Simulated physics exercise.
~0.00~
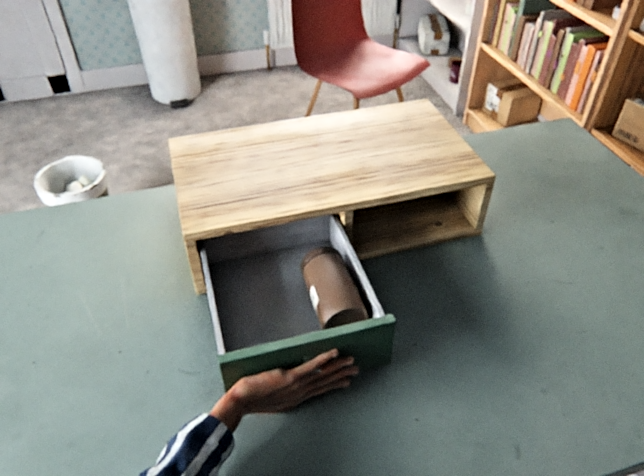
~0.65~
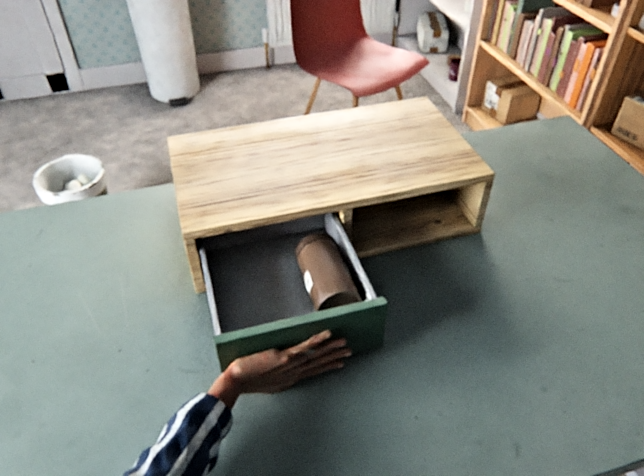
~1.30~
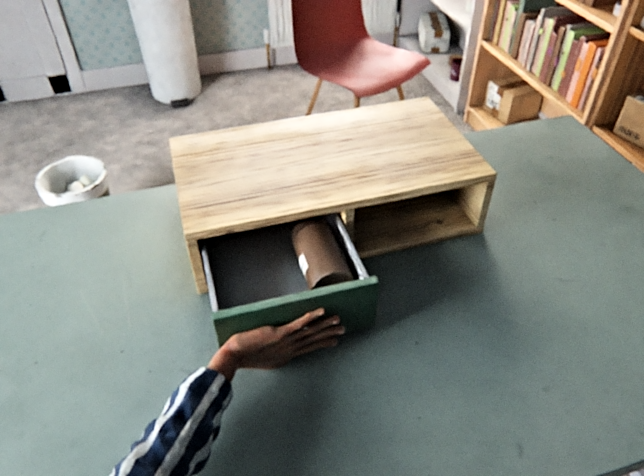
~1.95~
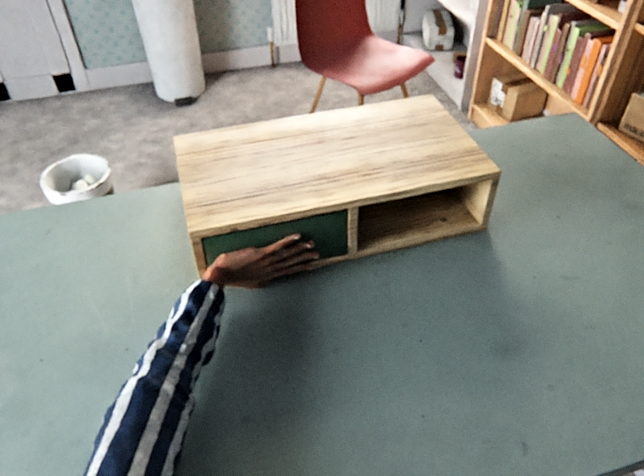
Green-fronted drawer holding a brown jar on its side sliding into a wooden chest as a hand pushes it fully shut.
